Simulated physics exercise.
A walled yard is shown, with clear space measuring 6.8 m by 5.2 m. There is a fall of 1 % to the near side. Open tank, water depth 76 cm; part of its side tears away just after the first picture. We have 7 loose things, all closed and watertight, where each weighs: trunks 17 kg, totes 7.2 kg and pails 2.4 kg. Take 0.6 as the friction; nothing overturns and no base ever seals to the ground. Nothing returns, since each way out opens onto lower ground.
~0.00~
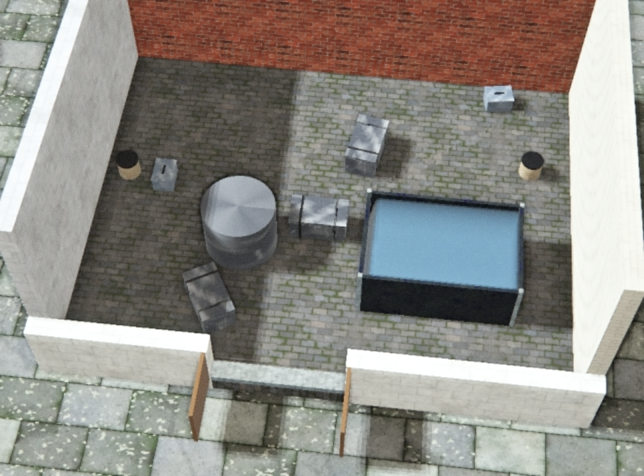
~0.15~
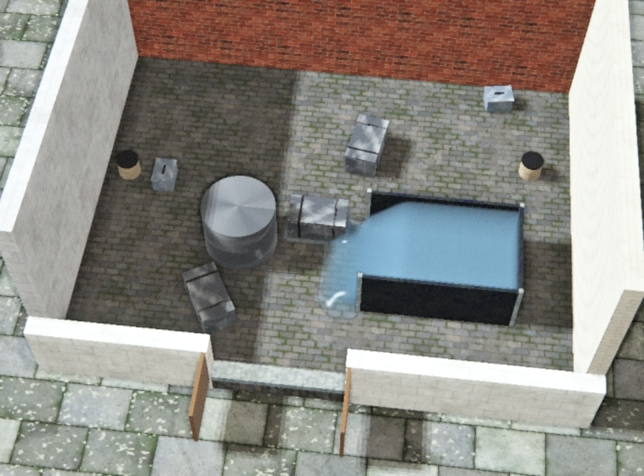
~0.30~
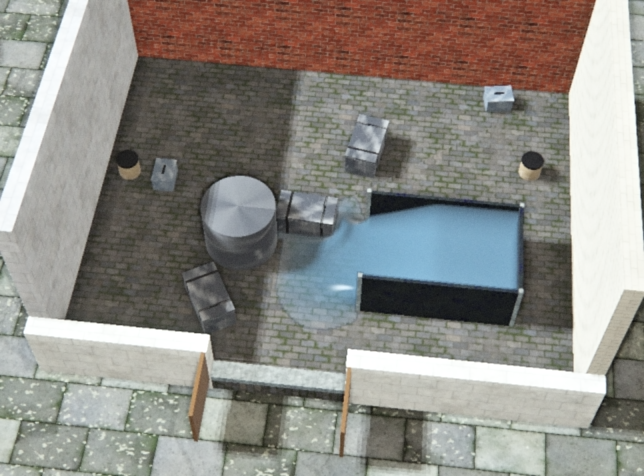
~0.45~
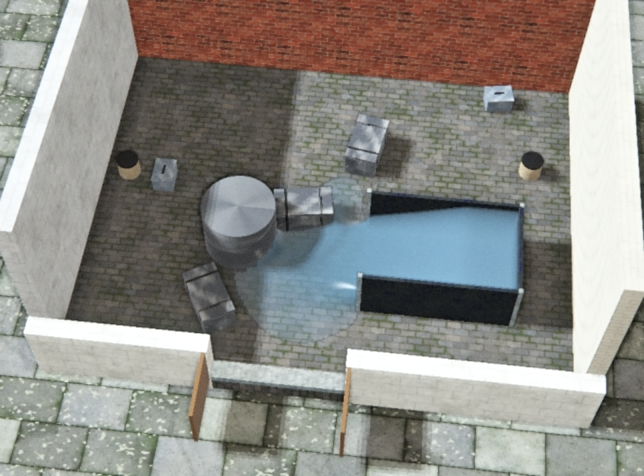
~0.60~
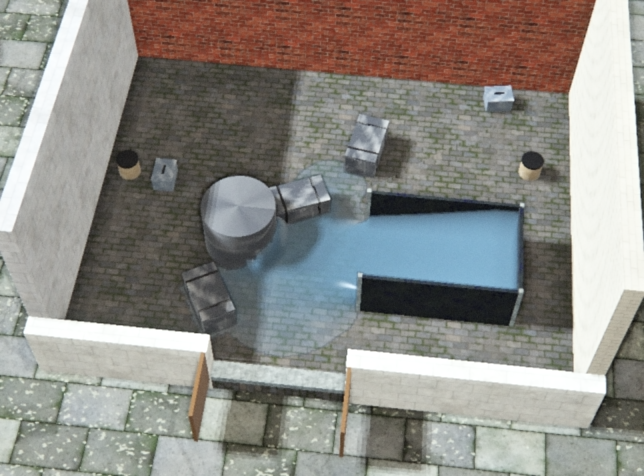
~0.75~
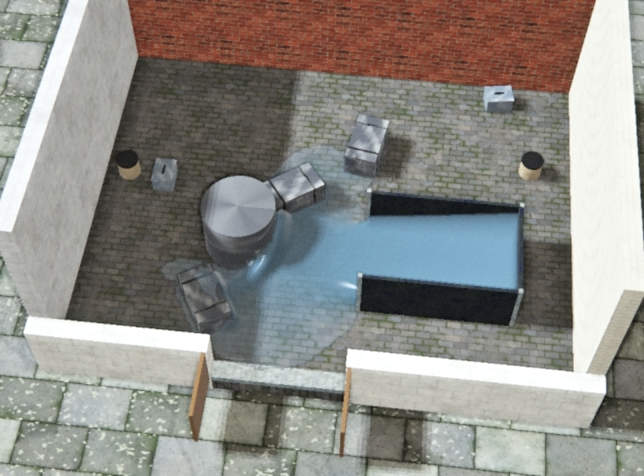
To begin with, a walled yard holds a dark-sided tank of blue water, a large metal cylinder and scattered boxes and pails. The tank's left side opens and water spreads leftward across the paving, pushing the nearest trunk against the cylinder and turning it, then surrounding another trunk, which shifts slightly.
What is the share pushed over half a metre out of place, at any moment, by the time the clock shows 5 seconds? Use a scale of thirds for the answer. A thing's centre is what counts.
On that scale: One to two thirds.
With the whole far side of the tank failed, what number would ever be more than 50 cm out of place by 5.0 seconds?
So the tally would be 5.
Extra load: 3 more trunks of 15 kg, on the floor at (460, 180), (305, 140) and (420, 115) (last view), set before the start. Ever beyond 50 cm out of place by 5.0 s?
Answers in order are does not cross, crosses the line and does not cross.
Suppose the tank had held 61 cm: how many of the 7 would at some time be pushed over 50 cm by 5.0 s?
In that case 4 of them.
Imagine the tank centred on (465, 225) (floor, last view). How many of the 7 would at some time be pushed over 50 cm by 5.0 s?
Count: 5.
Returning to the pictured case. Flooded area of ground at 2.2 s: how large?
About 20 m2.
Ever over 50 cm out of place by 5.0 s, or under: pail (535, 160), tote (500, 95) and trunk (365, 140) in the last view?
First falling below it, second falling below it, third falling below it.
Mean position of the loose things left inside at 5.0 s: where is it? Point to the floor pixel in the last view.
The average lands around (338, 124).
After 1.1 s 2 of 7 are over 50 cm from their spots; 0 afloat.
After 2.2 s 2 of 7 are over 50 cm from their spots; 1 afloat.
After 3.5 s 4 of 7 are over 50 cm from their spots; 4 afloat.
After 5.0 s 4 of 7 are over 50 cm from their spots, and 4 have been at some point; 4 afloat.
